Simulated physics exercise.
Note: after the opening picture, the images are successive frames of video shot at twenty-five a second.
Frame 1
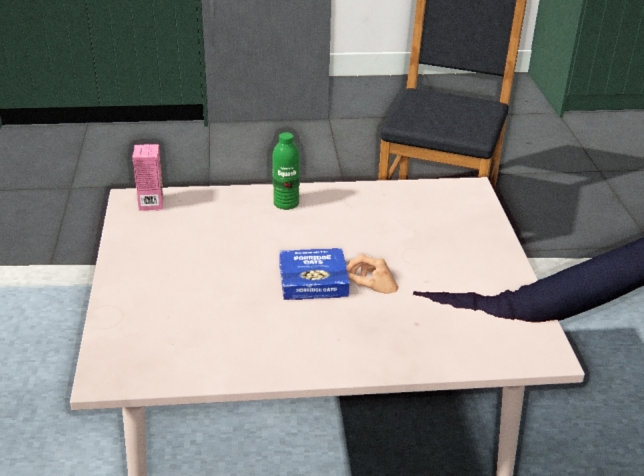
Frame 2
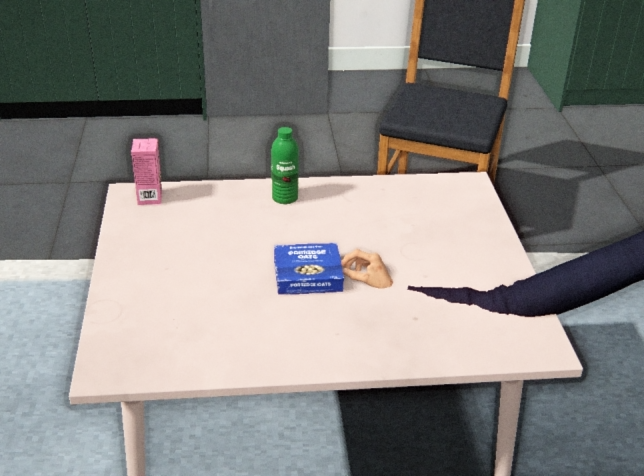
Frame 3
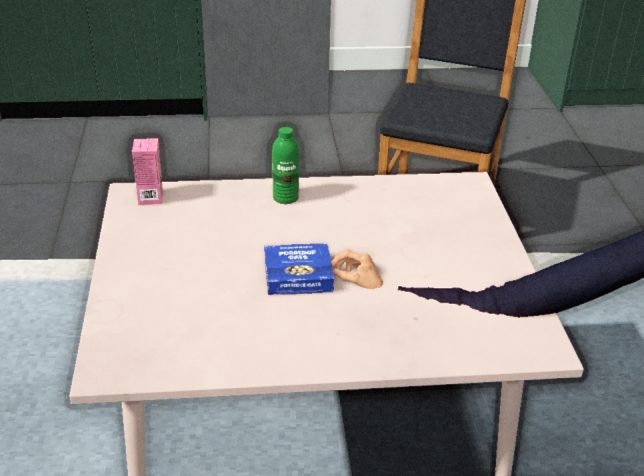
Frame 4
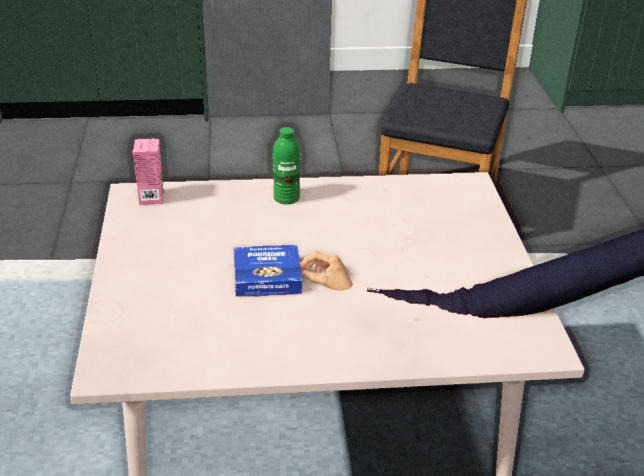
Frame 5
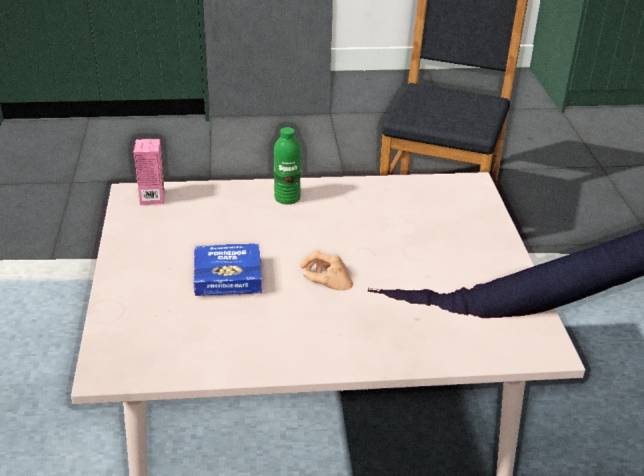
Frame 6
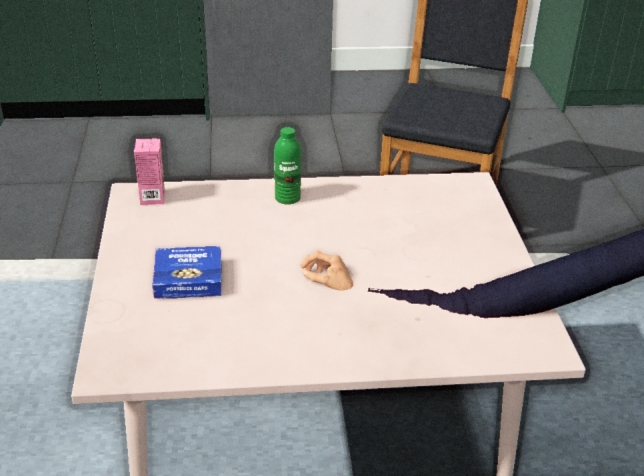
A dark-sleeved arm reaches in from the right over a pale table, seen from above in a tiled room with green cabinets and a wooden chair behind. A blue packet sits beside its hand, with a pink carton at the back left and a green bottle near the back middle. The hand and packet move left together, then the hand stays still while the packet slides farther left alone.
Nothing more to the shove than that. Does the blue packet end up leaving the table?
You'll see it isn't on the table when it's all over.
Then, 0.10 s past the last view, blue packet displaced well along near (101, 274).
Then, 0.30 s past the last view, blue packet now off the table.
Then, 0.50 s past the last view, things are still on the move.
Finally, off the table, blue packet.
